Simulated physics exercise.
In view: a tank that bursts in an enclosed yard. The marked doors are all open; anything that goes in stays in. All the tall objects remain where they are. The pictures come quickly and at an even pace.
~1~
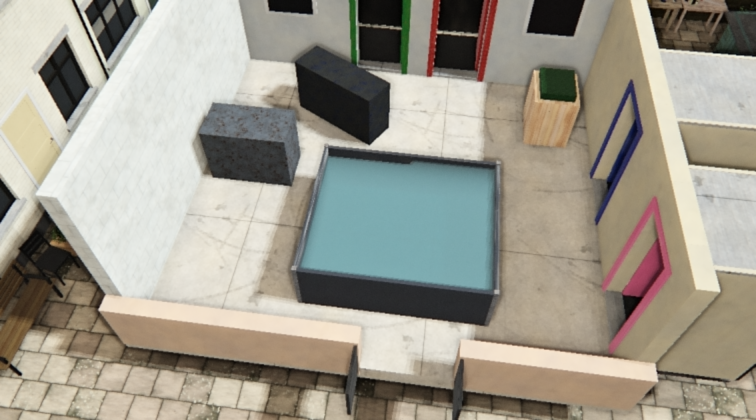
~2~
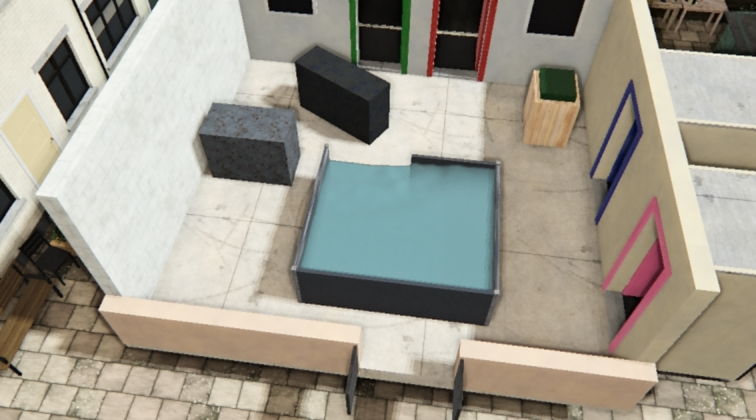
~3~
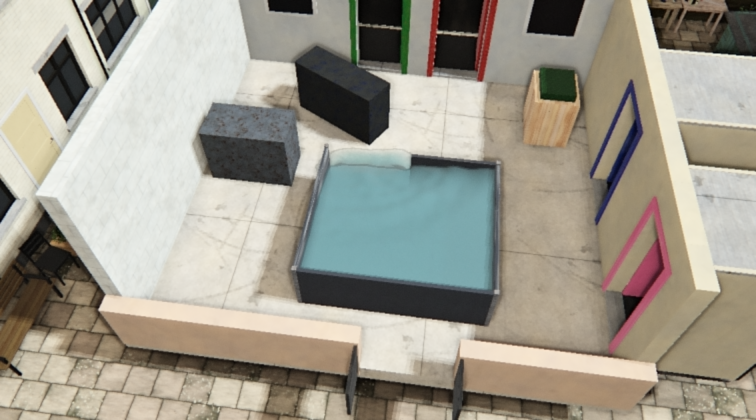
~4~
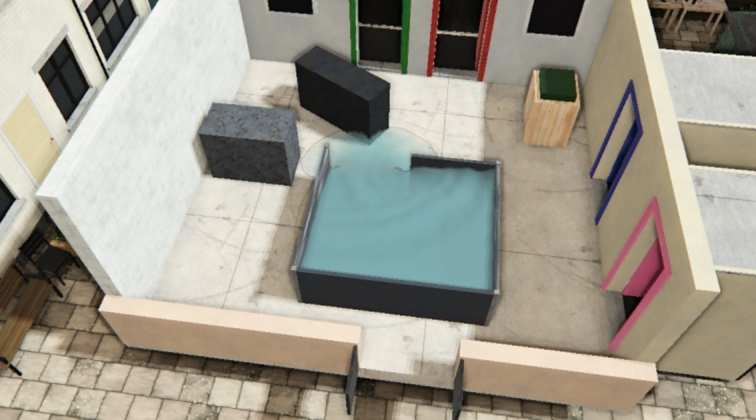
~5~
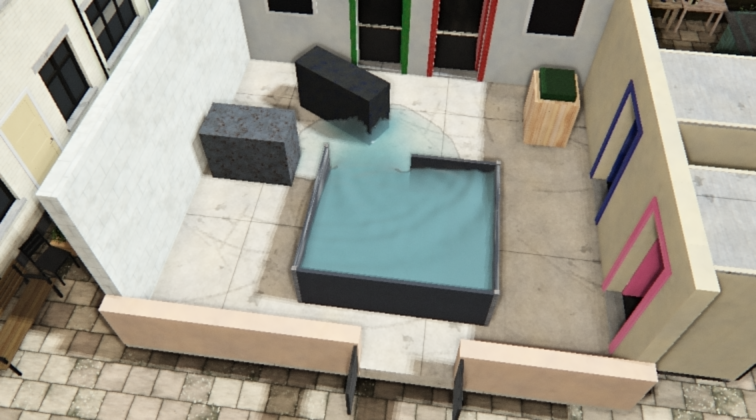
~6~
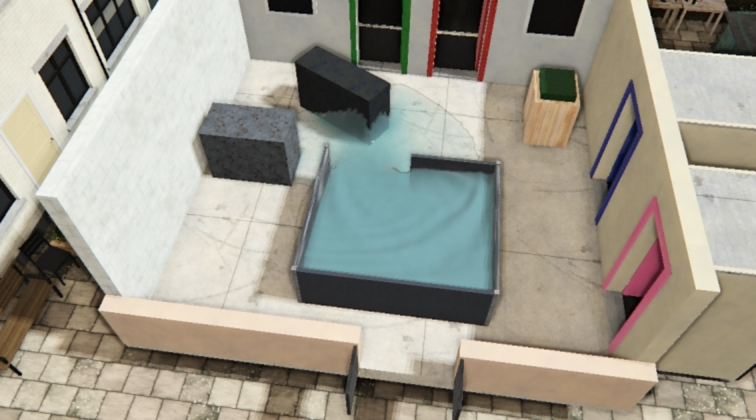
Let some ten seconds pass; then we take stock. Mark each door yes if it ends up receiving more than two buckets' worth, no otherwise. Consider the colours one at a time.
Green door - yes, red door - yes, blue door - yes, pink door - yes.
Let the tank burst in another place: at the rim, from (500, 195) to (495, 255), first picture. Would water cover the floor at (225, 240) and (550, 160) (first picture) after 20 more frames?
Unwetted, then submerged.
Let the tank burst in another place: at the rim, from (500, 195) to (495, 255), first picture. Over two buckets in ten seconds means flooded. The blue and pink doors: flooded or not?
I think the blue door crosses the limit and the pink door crosses the limit.
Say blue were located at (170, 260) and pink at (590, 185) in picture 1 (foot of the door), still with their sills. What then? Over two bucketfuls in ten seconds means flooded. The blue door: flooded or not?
As it turns out, the blue one stays within bounds.
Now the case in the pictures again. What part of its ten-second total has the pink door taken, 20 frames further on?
Something like 0 in a hundred.
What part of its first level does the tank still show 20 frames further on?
Around 46 percent, give or take.
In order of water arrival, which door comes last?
That is the door marked pink.
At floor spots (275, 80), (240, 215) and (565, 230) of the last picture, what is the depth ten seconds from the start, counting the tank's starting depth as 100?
I'd say close to 14, 2 and 10 percent.
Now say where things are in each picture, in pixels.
Still water in the tank at (403, 216), in the first picture.
Water pours out on the tank's far side and has run to a hidden place, in the second picture.
The front is at a hidden place, out from the gap on the tank's far side, in the third picture.
Water pours out on the tank's far side and has run to (404, 132), in the fourth picture.
The front is at (399, 107), out from the gap on the tank's far side, in the fifth picture.
The front is at (402, 87), out from the gap on the tank's far side, in the sixth picture.
A moment on, water covers 30 % of the floor; the green door under two buckets in, the red door over two buckets in, the blue door not reached, the pink door not reached.
Next, water covers 40 % of the floor; the green door under two buckets in, the red door far over two buckets in, the blue door not reached, the pink door not reached.
Then, water covers 60 % of the floor; the green door over two buckets in, the red door far over two buckets in, the blue door wet at the sill, nothing in, the pink door not reached.
Later, water covers 90 % of the floor; the green door over two buckets in, the red door far over two buckets in, the blue door under two buckets in, the pink door wet at the sill, nothing in.
In the end, water covers 95 % of the floor; the green door far over two buckets in, the red door far over two buckets in, the blue door over two buckets in, the pink door far over two buckets in.
